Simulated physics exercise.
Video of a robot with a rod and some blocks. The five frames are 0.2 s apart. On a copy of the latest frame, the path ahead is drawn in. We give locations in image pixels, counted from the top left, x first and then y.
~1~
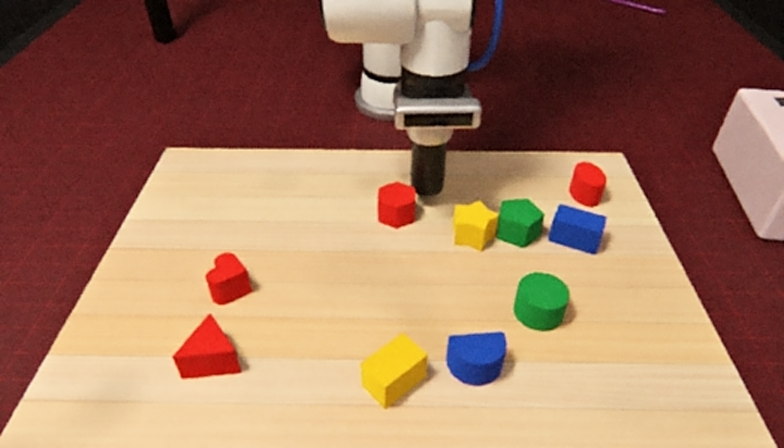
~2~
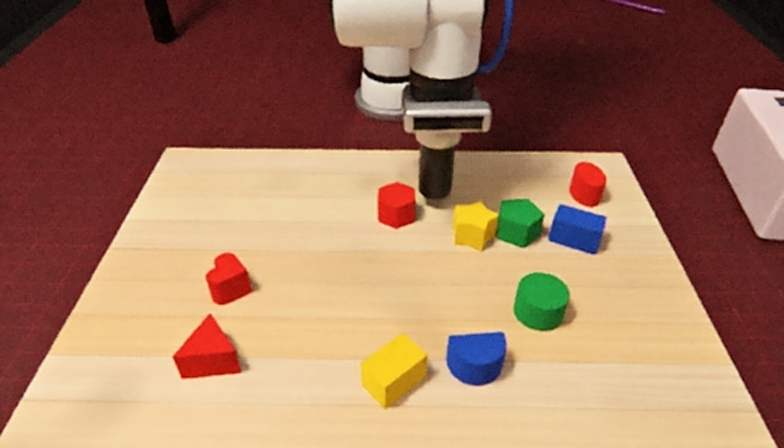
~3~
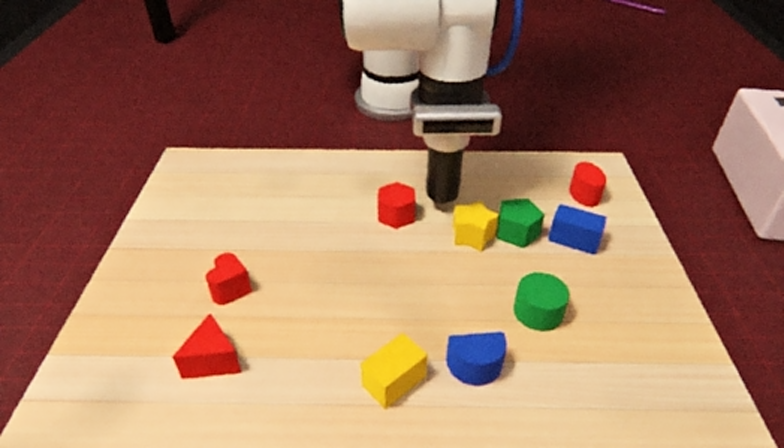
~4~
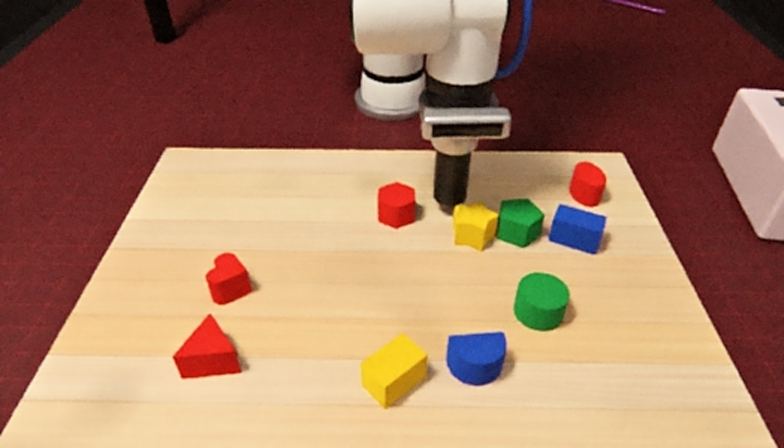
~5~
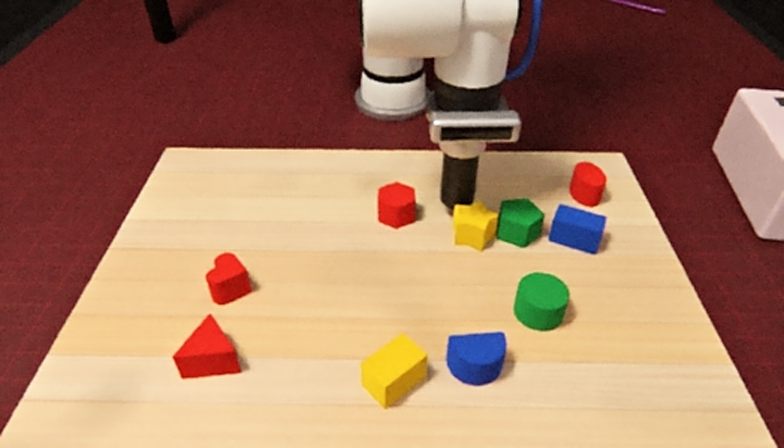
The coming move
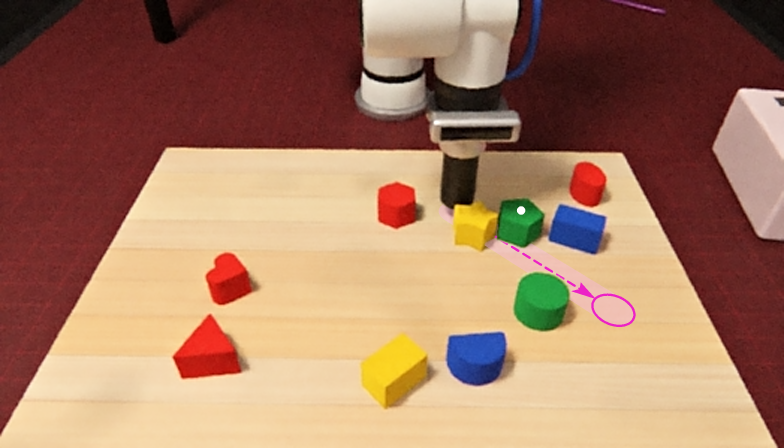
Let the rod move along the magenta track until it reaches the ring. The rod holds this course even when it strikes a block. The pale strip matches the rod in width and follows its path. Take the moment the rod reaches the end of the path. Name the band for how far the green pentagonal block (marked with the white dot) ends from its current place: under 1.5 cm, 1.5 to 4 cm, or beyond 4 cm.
The block winds up beyond 4 cm from where it is now.
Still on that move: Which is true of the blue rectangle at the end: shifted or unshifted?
It will end up elsewhere.
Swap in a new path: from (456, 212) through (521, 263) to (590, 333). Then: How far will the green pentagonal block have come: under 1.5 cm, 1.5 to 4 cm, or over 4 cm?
Between 1.5 and 4 cm.
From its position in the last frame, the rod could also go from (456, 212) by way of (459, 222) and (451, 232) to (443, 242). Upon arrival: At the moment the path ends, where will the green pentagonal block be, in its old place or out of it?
It is still on its spot.
Path on the board, from (456, 212) directly to (613, 310); the dot is on the green pentagonal block.
What follows on the original path. One third of the way, rod at (504, 229); yellow star-shaped block at (498, 241), turned 40° clockwise; green pentagonal block at (546, 218), turned 25° anticlockwise; blue rectangle at (594, 218).
Two thirds of the way, rod at (558, 261); yellow star-shaped block at (503, 247), turned 75° clockwise; green pentagonal block at (568, 223), turned 55° anticlockwise; blue rectangle at (612, 218).
At the end, rod at (618, 297); yellow star-shaped block at (503, 247), turned 75° clockwise; green pentagonal block at (568, 223), turned 55° anticlockwise; green round block in place; blue rectangle at (612, 218).
